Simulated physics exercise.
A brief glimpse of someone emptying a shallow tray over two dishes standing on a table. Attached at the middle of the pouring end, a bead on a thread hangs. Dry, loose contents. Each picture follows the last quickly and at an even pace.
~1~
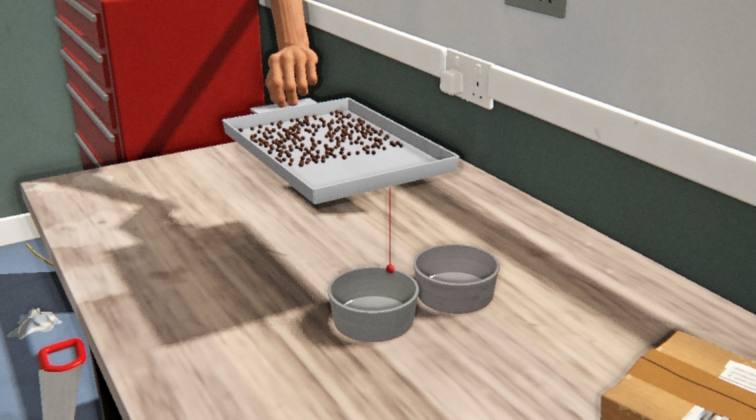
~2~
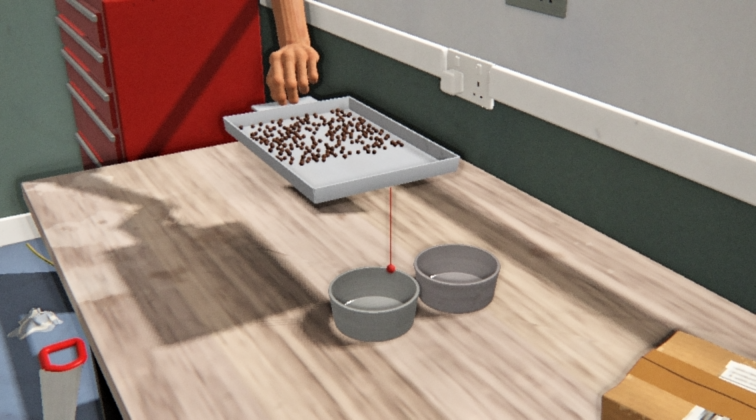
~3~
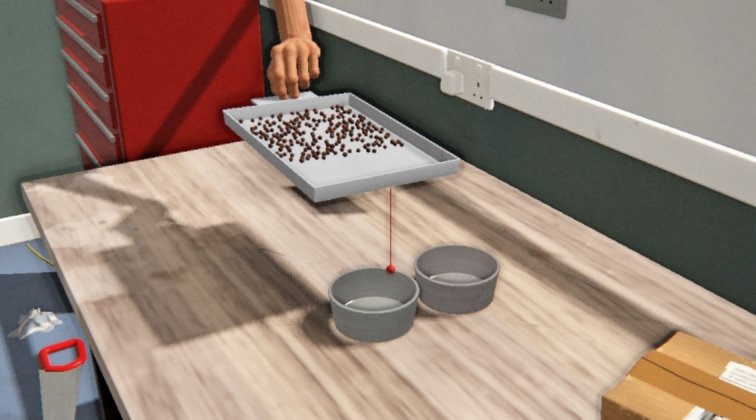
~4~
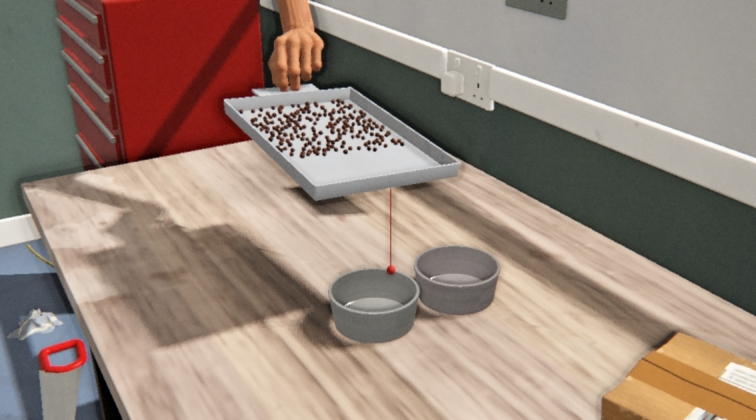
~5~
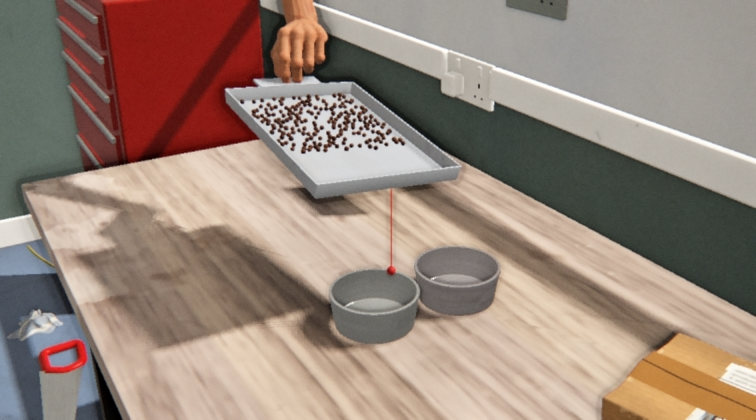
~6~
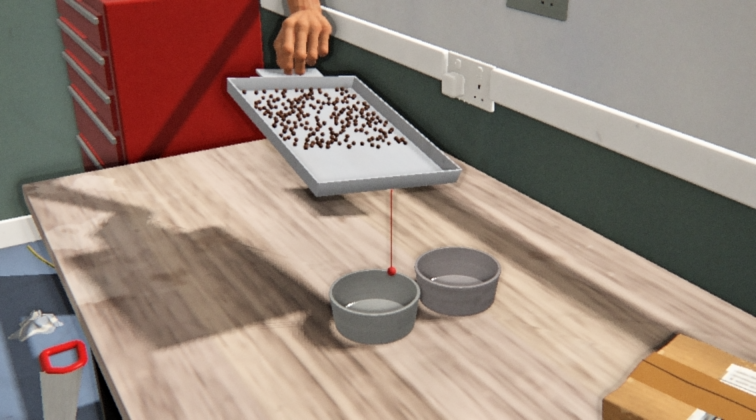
A hand slowly raising the back of a gray tray of small brown berries above two round dishes on a wooden table.
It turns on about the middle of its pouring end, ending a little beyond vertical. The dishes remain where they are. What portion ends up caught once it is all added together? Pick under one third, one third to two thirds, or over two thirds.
The portion is over two thirds.
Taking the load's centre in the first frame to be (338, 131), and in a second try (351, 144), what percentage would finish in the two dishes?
First case: Close to 100 %; second case: Close to 100 %.
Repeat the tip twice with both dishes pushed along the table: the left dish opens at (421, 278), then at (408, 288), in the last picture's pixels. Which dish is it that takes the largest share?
Run 1: The one on the left side. Run 2: The one on the right side.
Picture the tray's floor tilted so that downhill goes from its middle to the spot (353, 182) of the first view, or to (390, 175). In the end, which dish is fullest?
Try one - the dish to the left; try two - the dish to the right.
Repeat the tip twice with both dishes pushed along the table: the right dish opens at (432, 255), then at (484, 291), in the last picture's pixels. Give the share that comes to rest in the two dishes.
In order, 90 % and 10 %.
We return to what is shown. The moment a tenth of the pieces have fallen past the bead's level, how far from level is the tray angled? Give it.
Roughly 60 degrees.
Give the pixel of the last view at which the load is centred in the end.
Roughly pixel (456, 291).
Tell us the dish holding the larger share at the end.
Well, that is the right of the two.
Shortly afterwards, tray tipped steeply; the bulk on the tray; a little in the right dish; a little in the air.
Next, tray tipped right over; near half on the tray; near a quarter in the right dish; only a few outside both; a little in the air.
Some moments later, tray tipped past a quarter turn; all but a few in the right dish; only a few outside both.
In the end, tray tipped past a quarter turn; none at all in the left dish; all but a few in the right dish; only a few outside both.
